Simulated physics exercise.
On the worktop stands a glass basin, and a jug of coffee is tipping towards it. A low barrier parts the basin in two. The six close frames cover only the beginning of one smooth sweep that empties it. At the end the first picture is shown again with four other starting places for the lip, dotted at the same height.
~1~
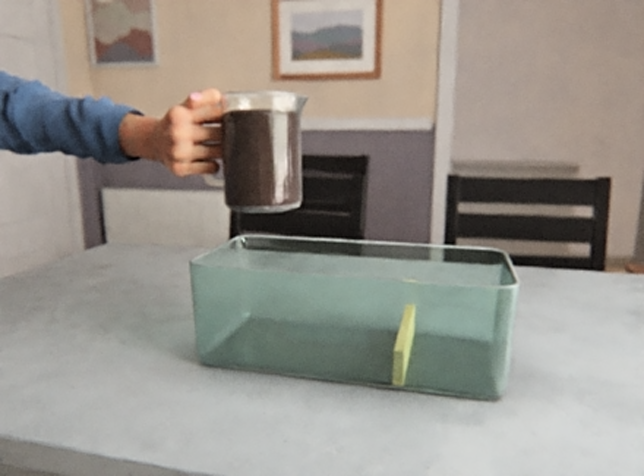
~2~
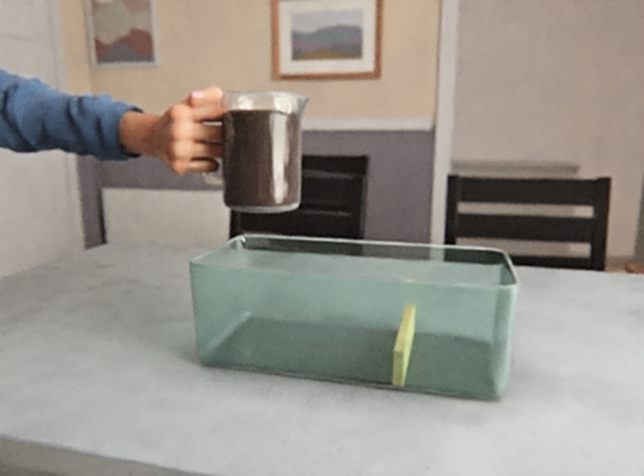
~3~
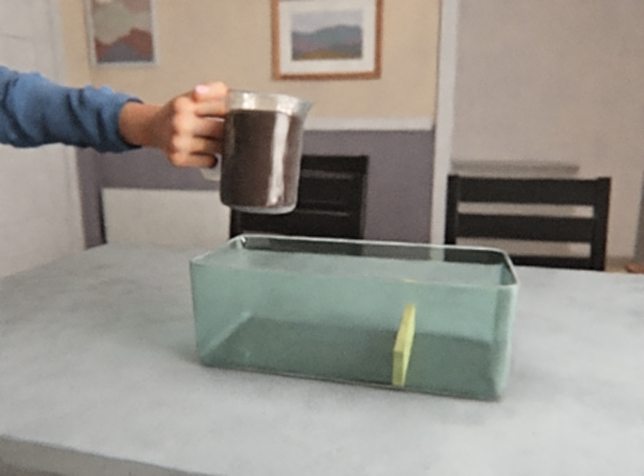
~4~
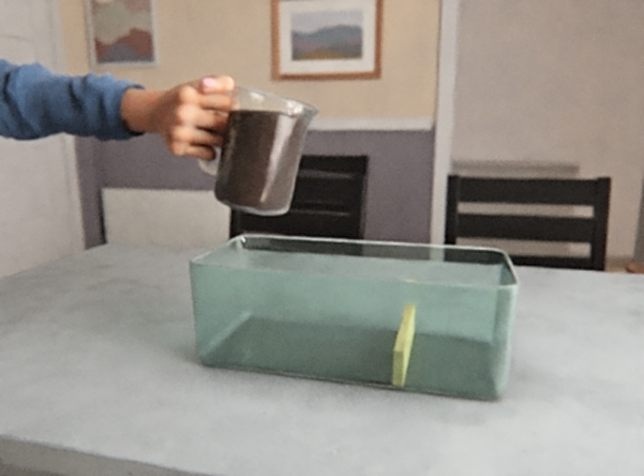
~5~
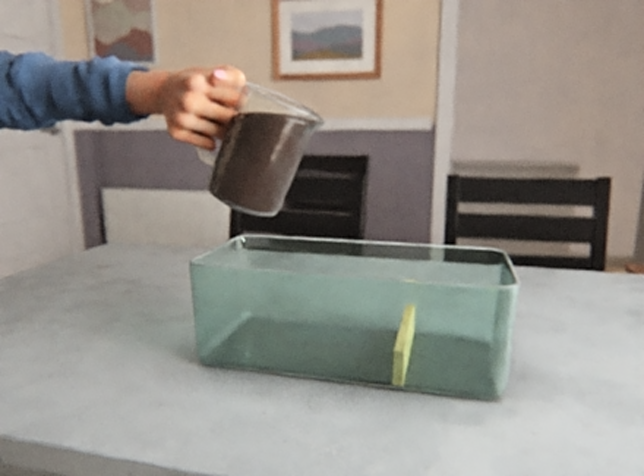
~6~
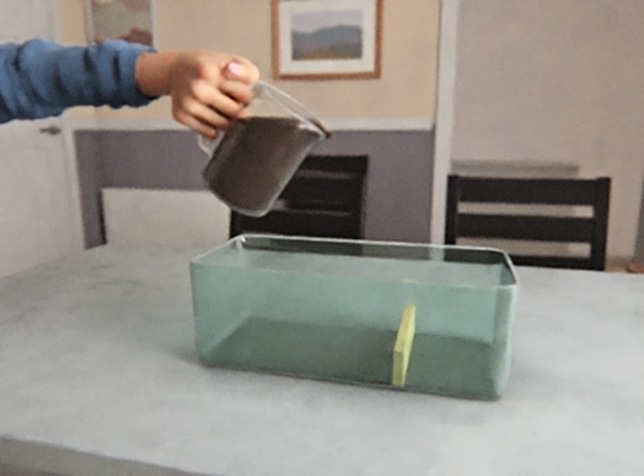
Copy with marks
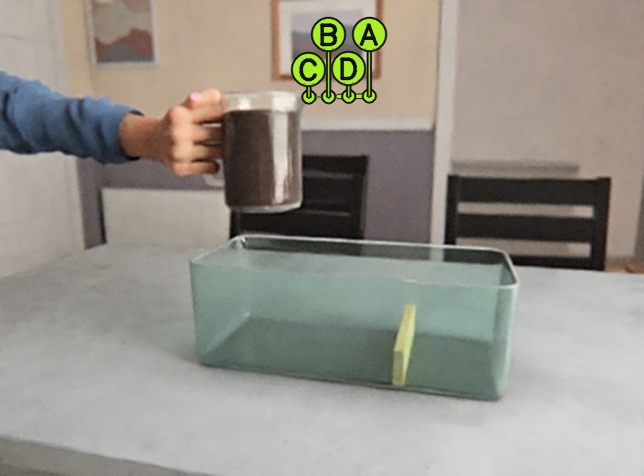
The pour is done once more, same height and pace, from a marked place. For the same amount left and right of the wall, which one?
Use dot B.
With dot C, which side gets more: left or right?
More ends on the left.
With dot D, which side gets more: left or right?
The right one.
On the marked copy, A at (369, 96); B at (328, 96); C at (308, 97); D at (348, 96).
With A, about 12 % ends left of the wall and 85 % right of it; 3 % is lost outside.
With B, about 45 % ends left of the wall and 54 % right of it.
With C, about 89 % ends left of the wall and 8 % right of it; 3 % is lost outside.
With D, about 12 % ends left of the wall and 86 % right of it.
